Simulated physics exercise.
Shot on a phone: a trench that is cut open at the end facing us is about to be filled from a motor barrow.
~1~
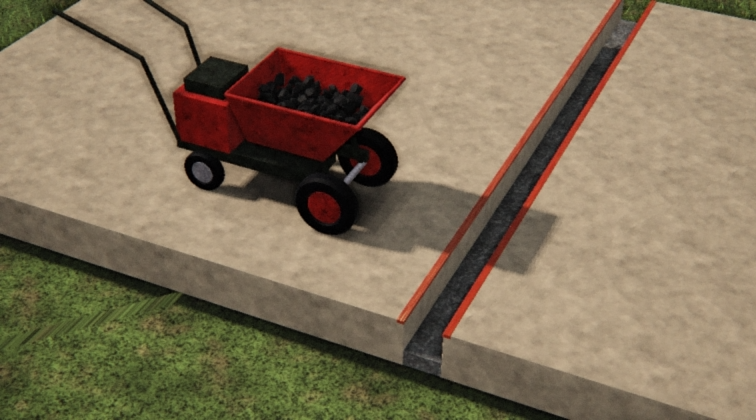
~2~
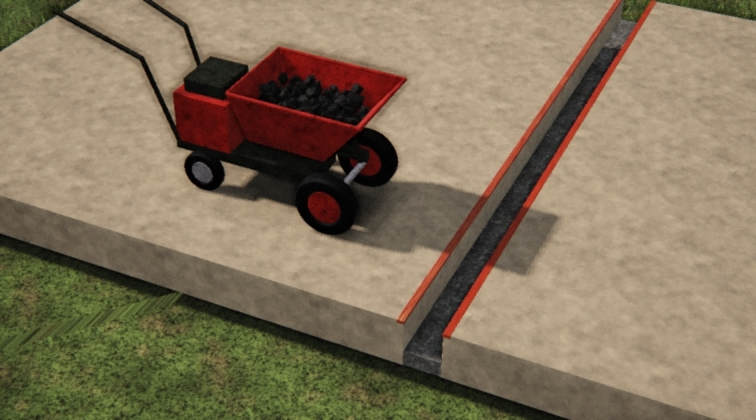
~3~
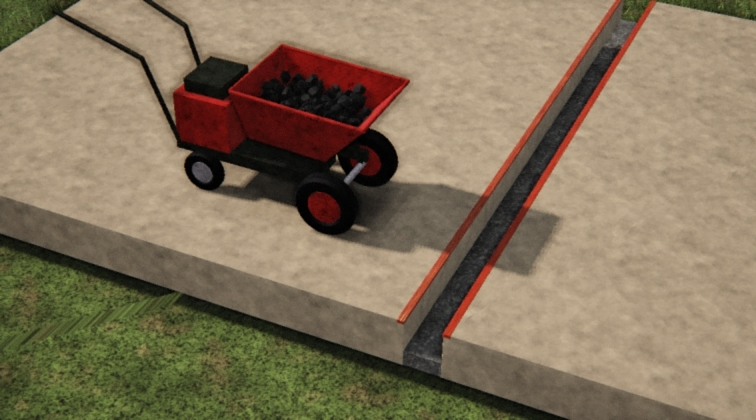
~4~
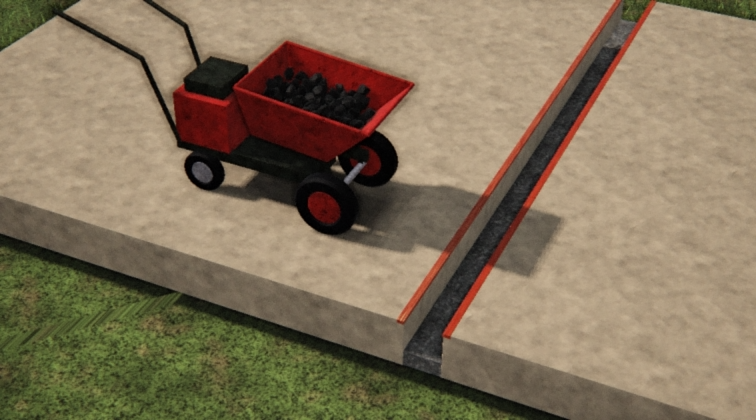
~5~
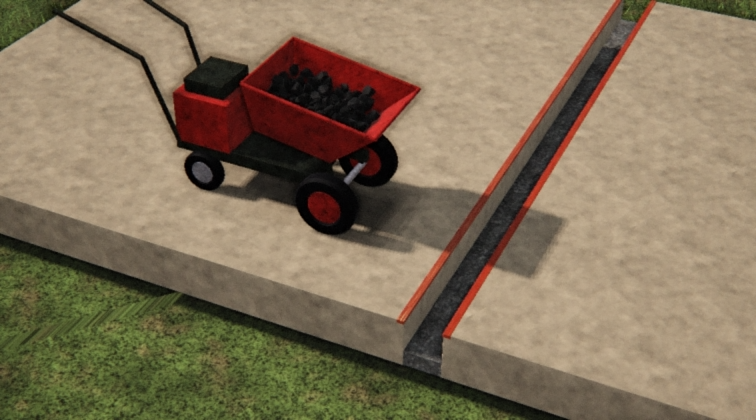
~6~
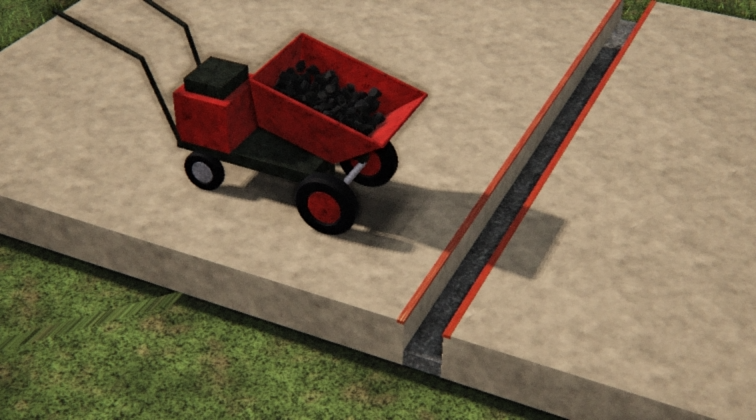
The video shows a red motor barrow loaded with dark lumps standing on a pale slab, left of a narrow trench edged in orange-red. The barrow stays in place while its skip gradually tilts forward toward the right, carrying the lumps.
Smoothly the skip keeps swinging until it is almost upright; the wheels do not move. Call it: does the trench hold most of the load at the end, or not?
It does - it holds the larger portion.
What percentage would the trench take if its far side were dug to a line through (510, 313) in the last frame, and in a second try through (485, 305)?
100 % and 90 %, give or take.
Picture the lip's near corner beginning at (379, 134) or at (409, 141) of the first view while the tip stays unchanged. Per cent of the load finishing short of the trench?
Roughly 0 per cent at the first spot and 0 per cent at the second.
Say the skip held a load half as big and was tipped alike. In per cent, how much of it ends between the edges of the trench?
My guess is some 100 in a hundred.
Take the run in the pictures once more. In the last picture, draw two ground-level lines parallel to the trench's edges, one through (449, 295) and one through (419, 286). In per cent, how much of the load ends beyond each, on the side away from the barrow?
The first comes to 40 %, the second to 90 %.
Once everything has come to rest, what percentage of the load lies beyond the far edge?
Roughly 0 percent.
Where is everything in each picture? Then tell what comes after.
In the first picture, lip of the skip at (359, 129), level; top of the load at (303, 99), lumps of coal; first edge of the trench at (423, 287); far edge at (468, 300), the trench under half as wide as the skip, and about as deep as wide.
In the second picture, lip of the skip at (360, 129), level; top of the load at (304, 99).
In the third picture, lip of the skip at (363, 131), tipped barely; top of the load at (307, 98).
In the fourth picture, lip of the skip at (368, 135), tipped a little; top of the load at (301, 99).
In the fifth picture, lip of the skip at (375, 140), tipped a little; top of the load at (306, 97).
In the sixth picture, lip of the skip at (382, 146), tipped clearly; top of the load at (306, 92); first edge of the trench at (423, 287); far edge at (468, 300).
Soon after the last picture, skip tipped steeply; all in the skip.
A little later, skip tipped right over; most in the skip; a small part short of the trench; a small part in or heaped over the trench; a stray few falling.
Later still, skip tipped right over; a small part in the skip; a small part short of the trench; most in or heaped over the trench; a stray few beyond it.
At rest, skip tipped right over; a stray few in the skip; a small part short of the trench; most in or heaped over the trench; a stray few beyond it.
